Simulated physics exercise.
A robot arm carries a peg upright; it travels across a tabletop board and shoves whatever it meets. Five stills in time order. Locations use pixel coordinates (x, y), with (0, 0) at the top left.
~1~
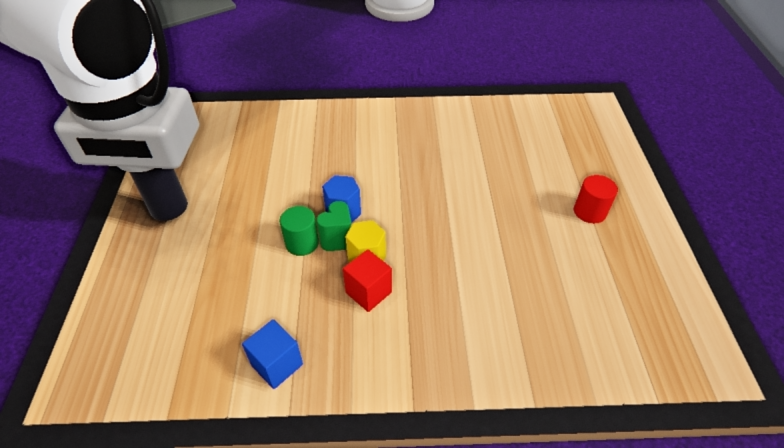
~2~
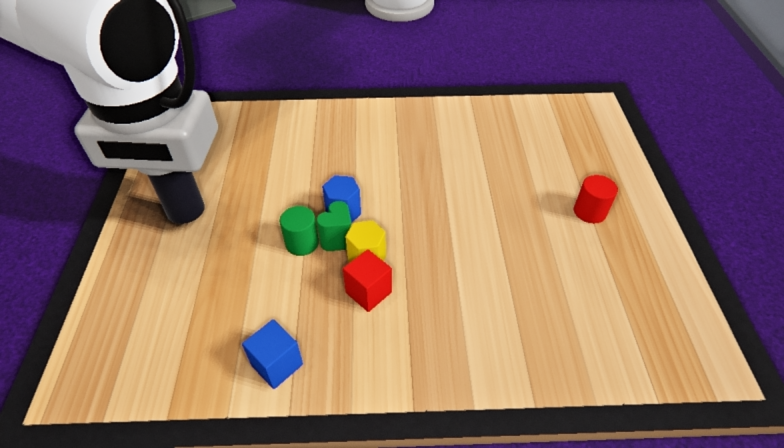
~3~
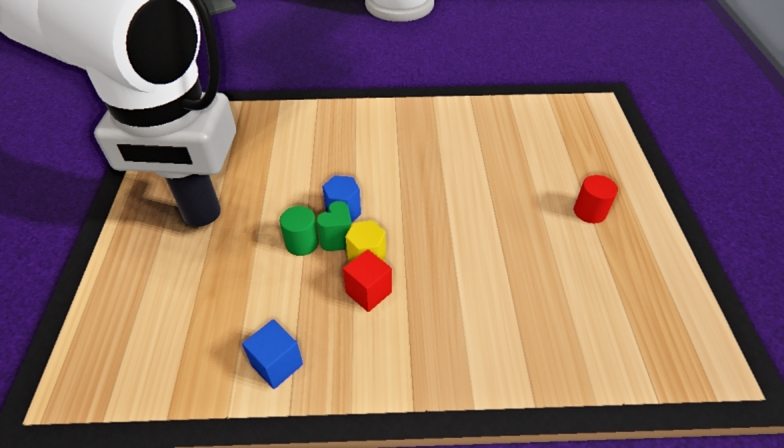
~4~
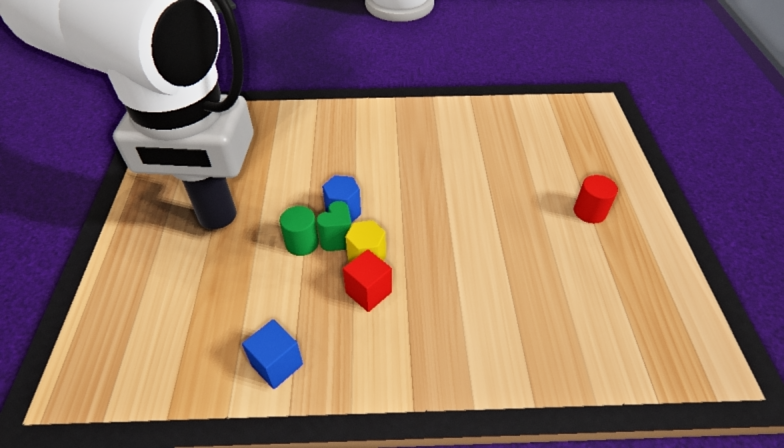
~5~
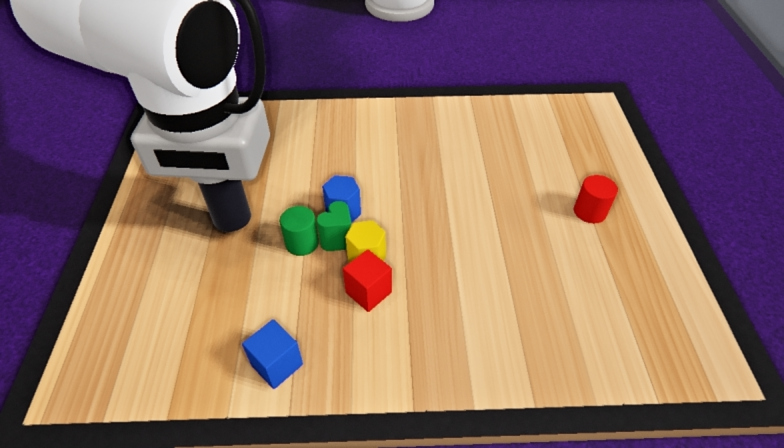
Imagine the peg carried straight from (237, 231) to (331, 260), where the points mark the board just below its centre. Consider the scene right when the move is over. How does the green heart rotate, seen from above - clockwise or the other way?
It makes a counterclockwise turn.
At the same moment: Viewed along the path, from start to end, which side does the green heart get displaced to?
It will end up to the left.
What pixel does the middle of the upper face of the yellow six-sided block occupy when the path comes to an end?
Close to (402, 237).
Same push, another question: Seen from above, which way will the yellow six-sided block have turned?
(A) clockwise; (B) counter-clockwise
Correct choice: A.
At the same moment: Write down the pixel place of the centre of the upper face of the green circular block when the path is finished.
Pixel (366, 232).
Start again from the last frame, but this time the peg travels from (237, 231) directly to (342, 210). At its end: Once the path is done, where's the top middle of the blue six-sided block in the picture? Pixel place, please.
I'd expect the centre of its top face to be at (375, 184).
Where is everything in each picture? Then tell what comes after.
Tip of the peg at (169, 208), middles of tops, green circular block at (297, 218), green heart at (335, 214), yellow six-sided block at (366, 234), red square at (367, 268), in the first frame.
Peg at (186, 210), nothing pushed, in the second frame.
Peg at (202, 213), nothing pushed, in the third frame.
Peg at (218, 216), nothing pushed, in the fourth frame.
Peg at (233, 218), green circular block at (297, 218), green heart at (335, 214), yellow six-sided block at (366, 234), red square at (367, 268), in the fifth frame.
The first path, step by step. One third of the way, peg at (264, 227); nothing pushed yet.
Two thirds of the way, peg at (296, 237); green circular block at (331, 228); green heart at (356, 213), turned 70° anticlockwise; yellow six-sided block at (378, 236), turned 35° clockwise.
At the end, peg at (329, 248); green circular block at (366, 232); green heart at (371, 210), turned 115° anticlockwise; yellow six-sided block at (402, 237), turned 60° clockwise; red square unmoved.
